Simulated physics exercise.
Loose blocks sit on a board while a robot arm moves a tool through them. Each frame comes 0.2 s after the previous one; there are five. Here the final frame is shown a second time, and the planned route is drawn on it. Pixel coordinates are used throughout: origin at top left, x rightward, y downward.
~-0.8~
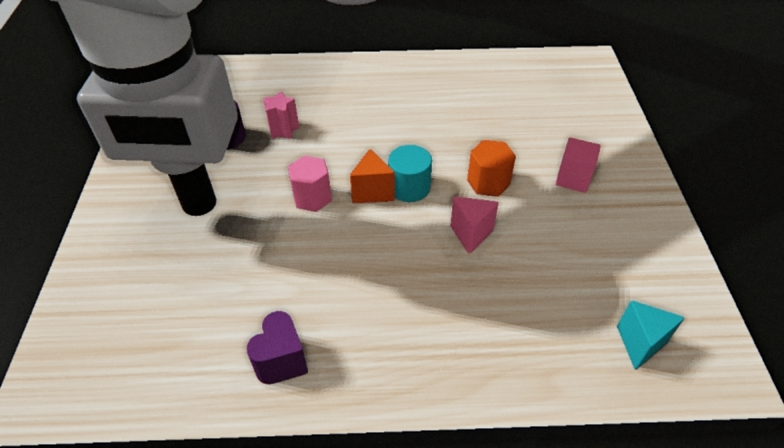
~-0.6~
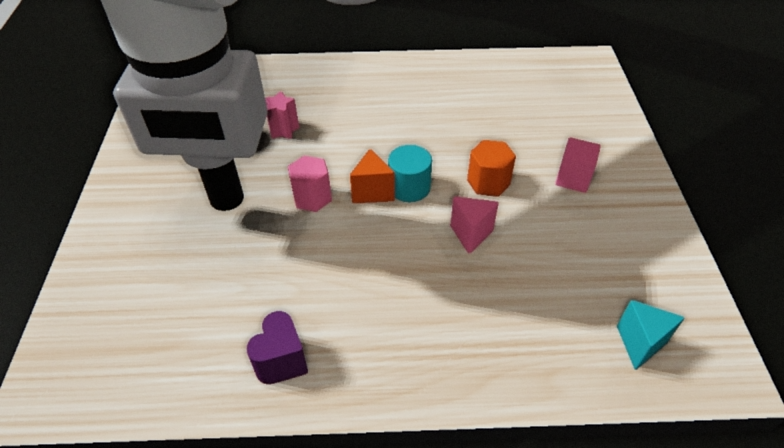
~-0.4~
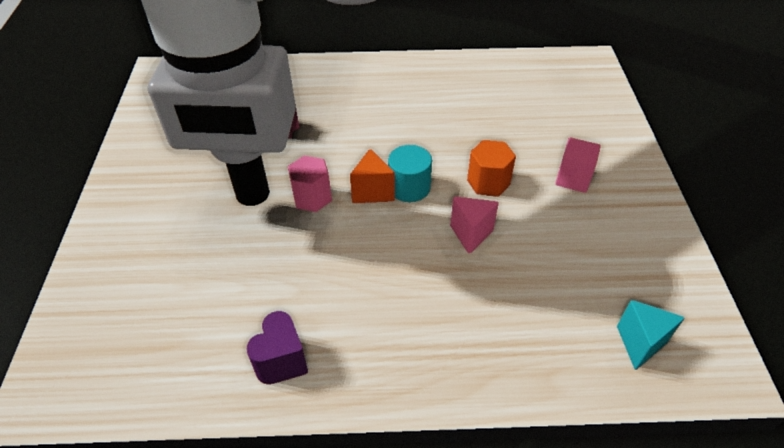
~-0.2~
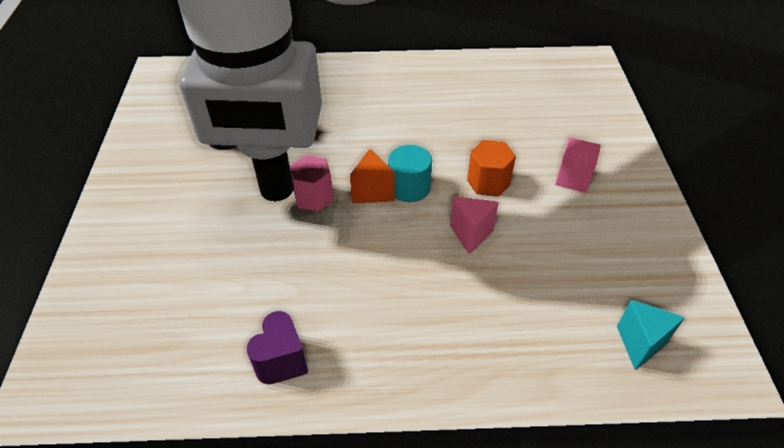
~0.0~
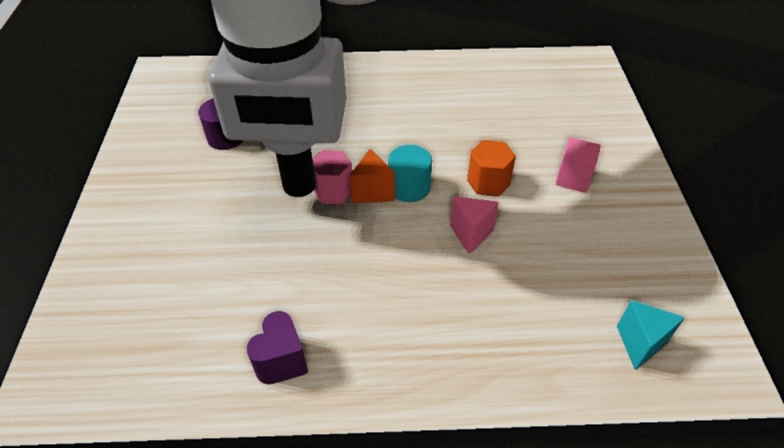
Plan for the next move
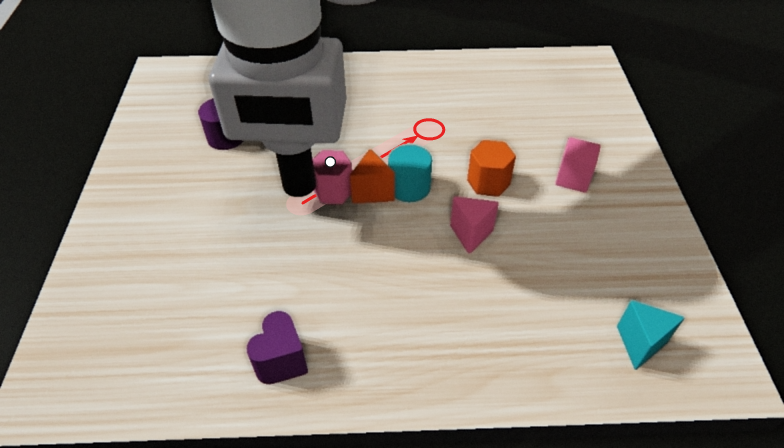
A grey robot arm with a black tool reaches over a pale wooden board, seen from a fixed, raised view in front. Pink, orange and turquoise blocks sit across the upper half, with a purple heart at the lower left and a turquoise pyramid at the lower right. The arm slides right, meets the pink six-sided block and pushes it a little way right, beside the orange triangle.
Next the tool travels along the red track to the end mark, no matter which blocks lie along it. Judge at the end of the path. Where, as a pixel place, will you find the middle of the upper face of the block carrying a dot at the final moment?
It sits at (463, 108).
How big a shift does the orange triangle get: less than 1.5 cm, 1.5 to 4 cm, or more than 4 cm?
Goes under 1.5 cm.
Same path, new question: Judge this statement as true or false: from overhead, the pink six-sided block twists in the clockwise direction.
That claim is true.
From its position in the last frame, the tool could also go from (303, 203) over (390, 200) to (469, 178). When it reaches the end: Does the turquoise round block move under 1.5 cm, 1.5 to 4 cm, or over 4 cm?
Movement: Over 4 cm.
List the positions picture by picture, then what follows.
The first frame shows tip of the tool at (200, 204), middles of tops, pink six-sided block at (308, 169), orange triangle at (371, 165), turquoise round block at (410, 158).
The second frame shows tool at (227, 199), nothing pushed.
The third frame shows tool at (253, 194), nothing pushed.
The fourth frame shows tool at (277, 190), nothing pushed.
The fifth frame shows tool at (300, 186), pink six-sided block at (330, 162), orange triangle at (371, 165), turquoise round block at (410, 158).
The line goes straight from (303, 203) to (429, 129); the dot is on the pink six-sided block.
The first path, step by step. One third of the way, tool at (347, 159); pink six-sided block at (380, 139), turned 20° clockwise; orange triangle at (380, 167), turned 25° clockwise; turquoise round block at (415, 159).
Two thirds of the way, tool at (391, 134); pink six-sided block at (425, 119), turned 35° clockwise; orange triangle at (380, 167), turned 25° clockwise; turquoise round block at (415, 159).
At the end, tool at (430, 112); pink six-sided block at (463, 108), turned 95° clockwise; orange triangle at (380, 167), turned 25° clockwise; turquoise round block at (415, 159).
